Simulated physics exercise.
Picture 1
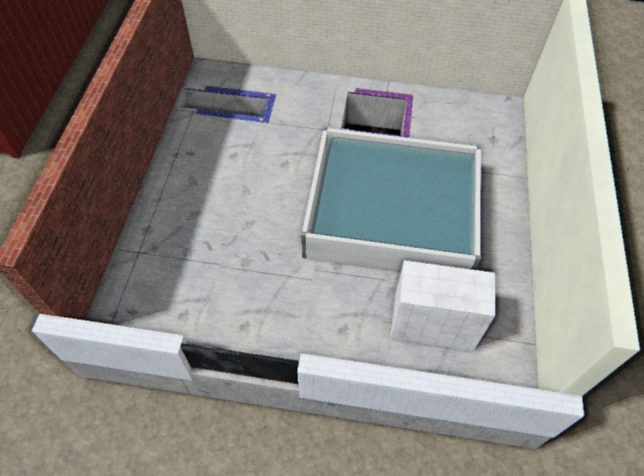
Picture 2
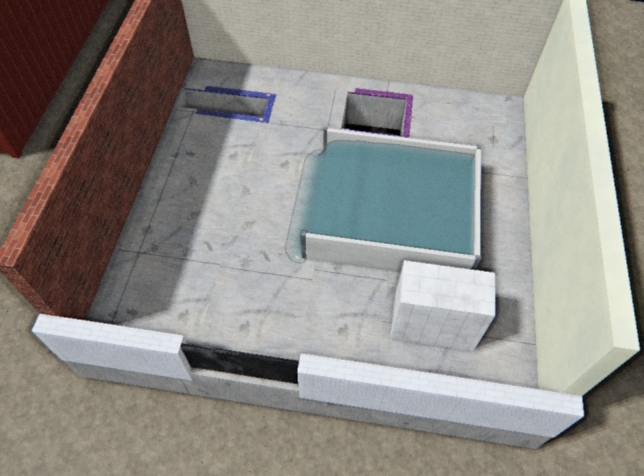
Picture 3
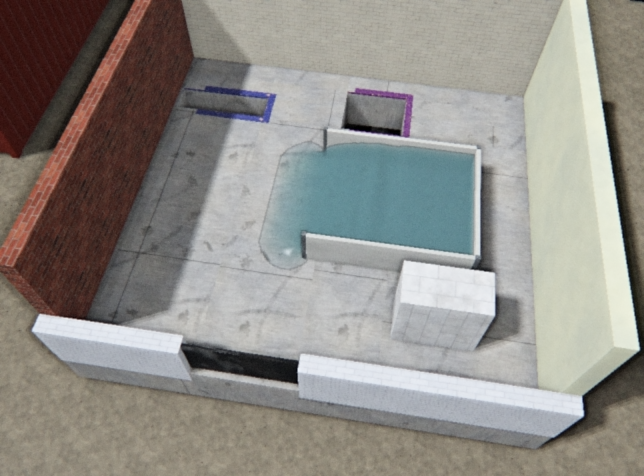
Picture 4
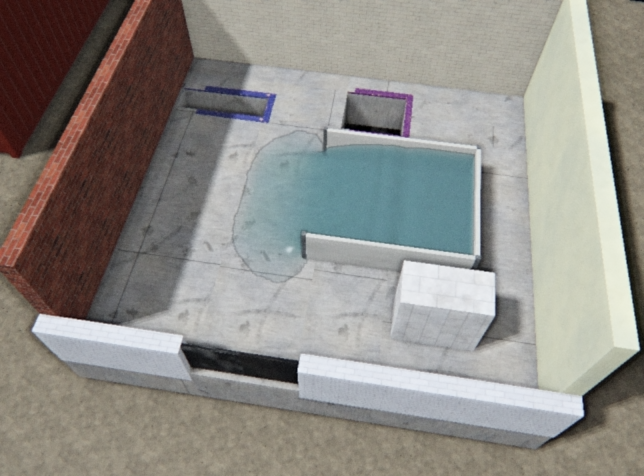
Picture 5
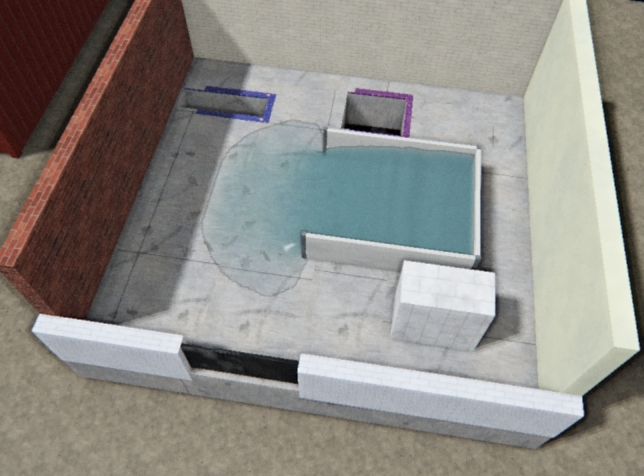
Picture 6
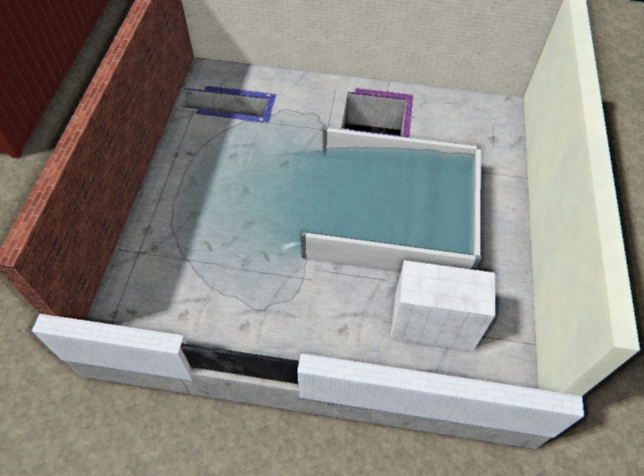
Teal water stands in a white-walled open tank right of centre on a pale concrete slab, seen from a fixed high angle. A red-brown brick wall stands left, a cream wall right, with blue- and purple-edged openings behind, a white block in front and a dark gap in the low front wall. The tank's left side vanishes, and water pours out leftward, spreading in a thin, rounded sheet.
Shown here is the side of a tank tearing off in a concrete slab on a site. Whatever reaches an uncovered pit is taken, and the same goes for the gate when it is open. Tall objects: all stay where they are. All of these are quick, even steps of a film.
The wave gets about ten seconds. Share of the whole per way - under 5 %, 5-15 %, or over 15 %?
As I see it, the gate accounts for a negligible part - below five per cent, the purple pit accounts for a negligible part - below five per cent, the blue pit accounts for a substantial part - beyond fifteen per cent.
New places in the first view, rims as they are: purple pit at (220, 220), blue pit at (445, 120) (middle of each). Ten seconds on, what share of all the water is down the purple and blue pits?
Parts in a hundred: Purple 45, blue 8.
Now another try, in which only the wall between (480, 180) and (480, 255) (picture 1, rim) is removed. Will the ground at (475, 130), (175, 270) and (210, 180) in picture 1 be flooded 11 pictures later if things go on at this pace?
Taking them in order, I'd say swamped, not reached and not reached.
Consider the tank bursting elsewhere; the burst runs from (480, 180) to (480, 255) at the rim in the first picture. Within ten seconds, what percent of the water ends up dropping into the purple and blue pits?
Lab note - share by pit: Purple 20 %, blue 10 %.
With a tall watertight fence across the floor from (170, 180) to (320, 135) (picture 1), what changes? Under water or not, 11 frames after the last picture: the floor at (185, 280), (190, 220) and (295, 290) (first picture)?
The first location is soaked through, the second is soaked through, and the third is not reached.
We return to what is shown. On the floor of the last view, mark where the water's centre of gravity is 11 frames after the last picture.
It is around (288, 205).
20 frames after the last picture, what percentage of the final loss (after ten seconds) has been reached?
Estimated share: Close to 40 %.
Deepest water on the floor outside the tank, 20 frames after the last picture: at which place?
I'd mark about pixel (79, 338).
A moment on, water covers 35 % of the floor; the gate 0 %, the purple pit 0 %, the blue pit 1 %.
Next, water covers 40 % of the floor; the gate 0 %, the purple pit 0 %, the blue pit 5 %.
Then, water covers 45 % of the floor; the gate 0 %, the purple pit 0 %, the blue pit 16 %.
Later, water covers 65 % of the floor; the gate 0 %, the purple pit 0 %, the blue pit 29 %.
In the end, water covers 85 % of the floor; the gate 0 %, the purple pit 1 %, the blue pit 37 %.
